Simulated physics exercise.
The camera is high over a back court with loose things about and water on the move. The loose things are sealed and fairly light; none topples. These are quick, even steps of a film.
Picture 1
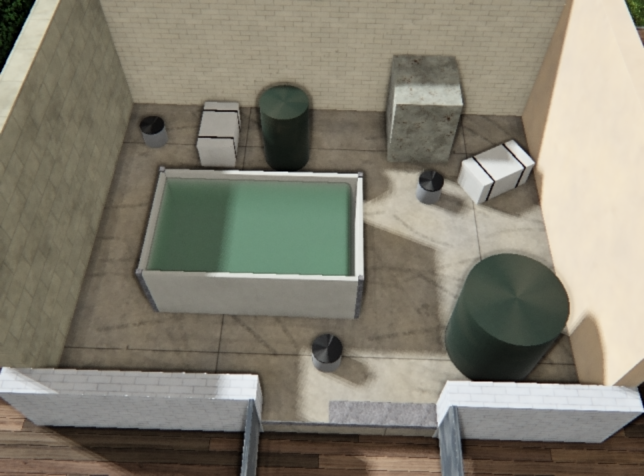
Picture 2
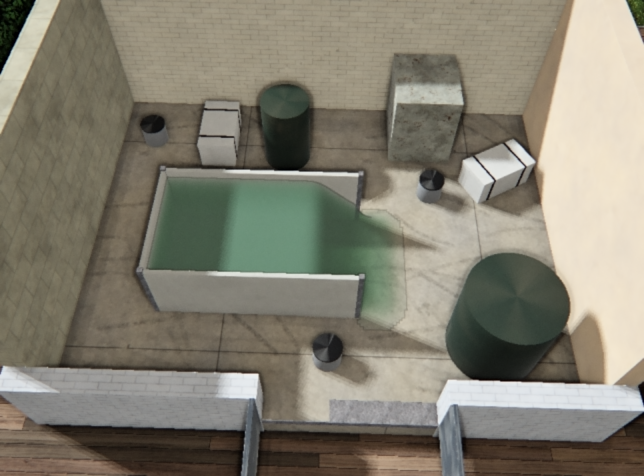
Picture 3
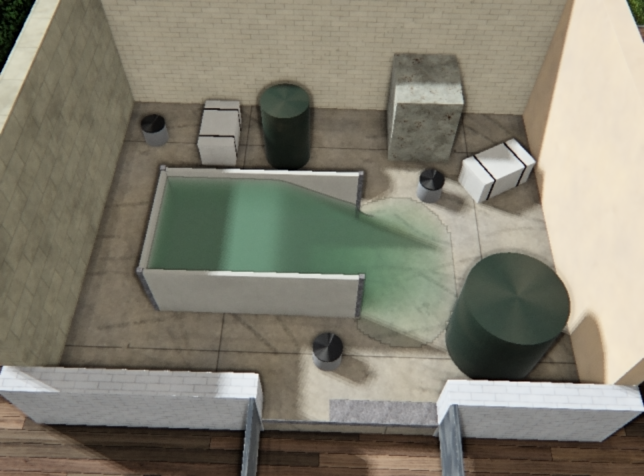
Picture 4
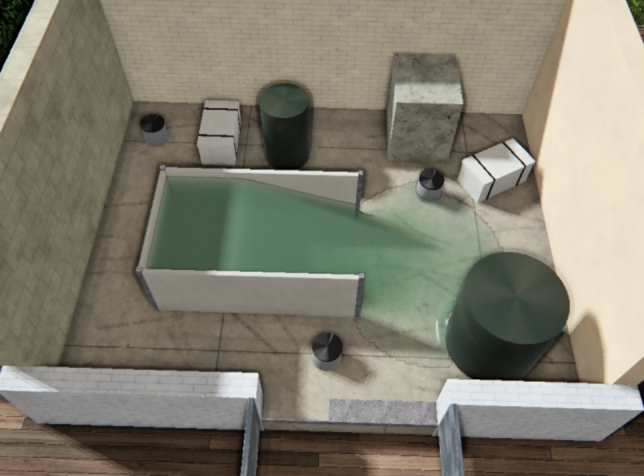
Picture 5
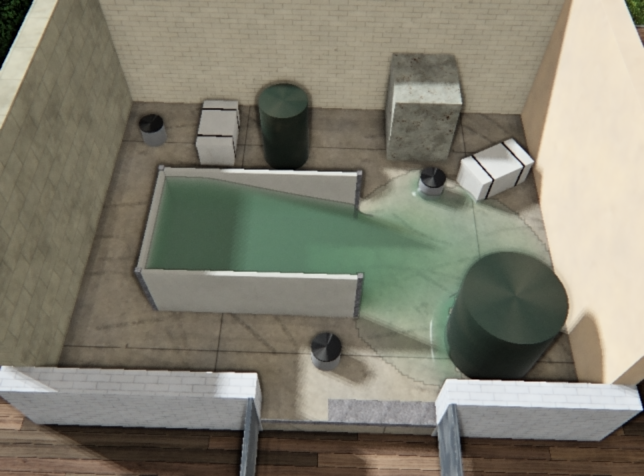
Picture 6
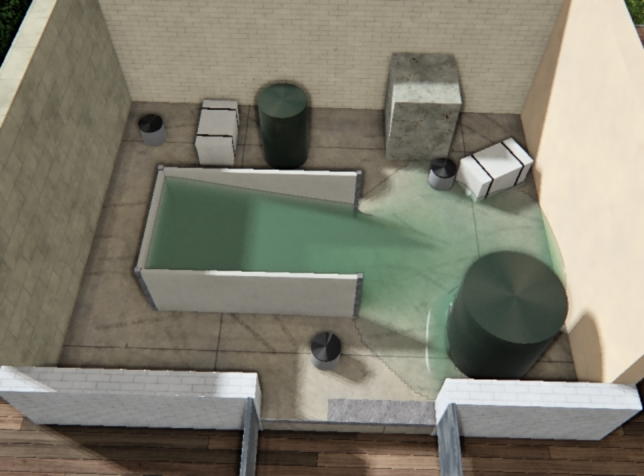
A large white-walled tank of green water stands left of centre in a walled, stone-paved court, seen from high above by a still camera. Around it sit two dark green drums, a grey stone block, white strapped trunks and small dark-topped pails. The tank's right end opens and water pours out, fanning rightward across the paving and around the near drum, then the pail by the right-hand trunk shifts slightly right.
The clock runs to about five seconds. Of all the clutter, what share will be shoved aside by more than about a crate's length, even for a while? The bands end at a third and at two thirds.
That comes to between one and two thirds.
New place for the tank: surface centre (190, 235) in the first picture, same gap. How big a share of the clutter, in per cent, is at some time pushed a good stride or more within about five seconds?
About 60 per cent.
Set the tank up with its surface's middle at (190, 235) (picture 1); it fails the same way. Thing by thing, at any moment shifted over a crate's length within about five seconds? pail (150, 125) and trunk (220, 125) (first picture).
As listed: Not that far, short of that.
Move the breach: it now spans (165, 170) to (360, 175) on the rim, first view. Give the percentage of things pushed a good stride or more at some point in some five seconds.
I make it 100 per cent.
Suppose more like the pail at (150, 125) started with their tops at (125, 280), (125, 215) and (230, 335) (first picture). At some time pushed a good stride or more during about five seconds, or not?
One after the other: Short of that, less than that, shifted that much.
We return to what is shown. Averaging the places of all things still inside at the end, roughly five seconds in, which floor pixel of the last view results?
Around (267, 210).
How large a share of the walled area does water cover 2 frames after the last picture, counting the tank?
Near 40 in a hundred.
A moment on, 1 of 5 are well off their spots; 1 afloat.
Next, 2 of 5 are well off their spots; 2 afloat.
Later, 1 of 5 are well off their spots; 2 afloat.
In the end, 3 of 5 are well off their spots, and 3 have been at some point; 3 afloat.
